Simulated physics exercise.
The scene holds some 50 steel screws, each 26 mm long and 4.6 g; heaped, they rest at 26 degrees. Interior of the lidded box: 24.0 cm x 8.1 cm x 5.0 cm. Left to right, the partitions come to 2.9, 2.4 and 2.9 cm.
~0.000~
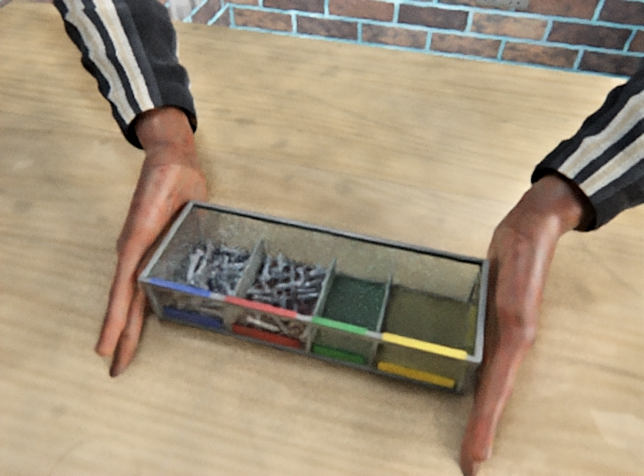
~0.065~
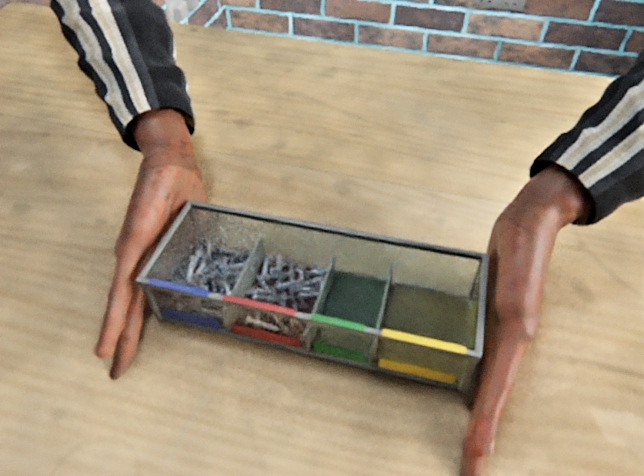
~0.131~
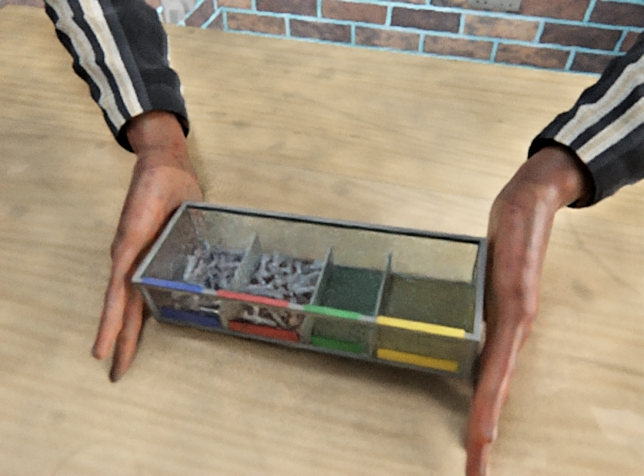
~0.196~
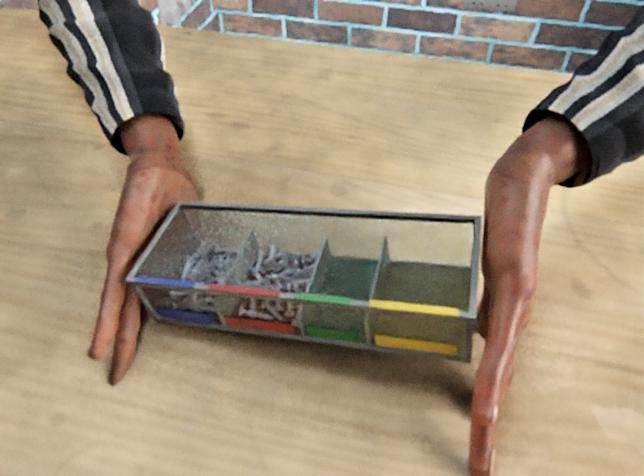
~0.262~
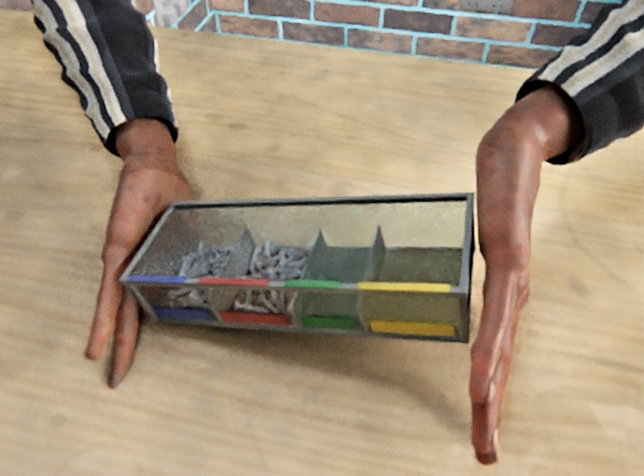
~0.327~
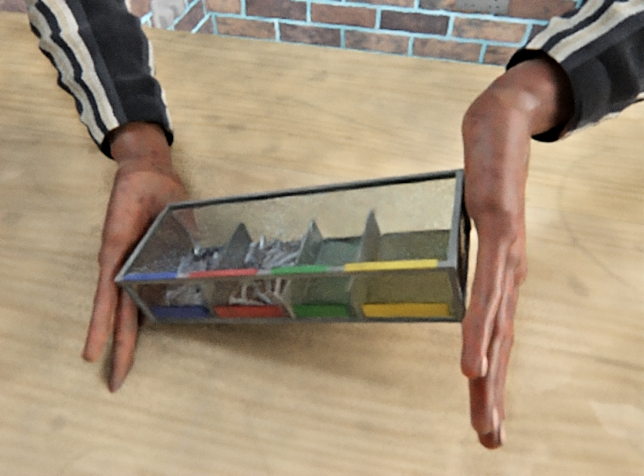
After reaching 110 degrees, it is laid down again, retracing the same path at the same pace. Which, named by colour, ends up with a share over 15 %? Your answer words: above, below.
Red - below; blue - above; green - below; yellow - below.
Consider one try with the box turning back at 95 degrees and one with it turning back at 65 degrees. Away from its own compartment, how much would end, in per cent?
First try: Around 25 %; second try: Around 0 %.
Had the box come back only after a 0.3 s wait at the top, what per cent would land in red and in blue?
Result - red: 0 %, blue: 100 %.
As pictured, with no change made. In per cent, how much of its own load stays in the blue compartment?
Around 100 per cent of it.
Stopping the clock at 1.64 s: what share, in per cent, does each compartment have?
Red 30; blue 70; green 0; yellow 0.
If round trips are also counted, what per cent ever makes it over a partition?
I'd say near 50 percent of them.
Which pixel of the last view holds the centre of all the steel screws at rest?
I'd say roughly (199, 275).
After 1.64 s, tilt 110 degrees; red 30 %, blue 70 %.
Then, at 2.52 s, tilt 49 degrees; blue 100 %.
After 3.40 s, tilt 0 degrees; blue 100 %.
By 3.7 s all is still; red 0 %, blue 100 %, green 0 %, yellow 0 %.
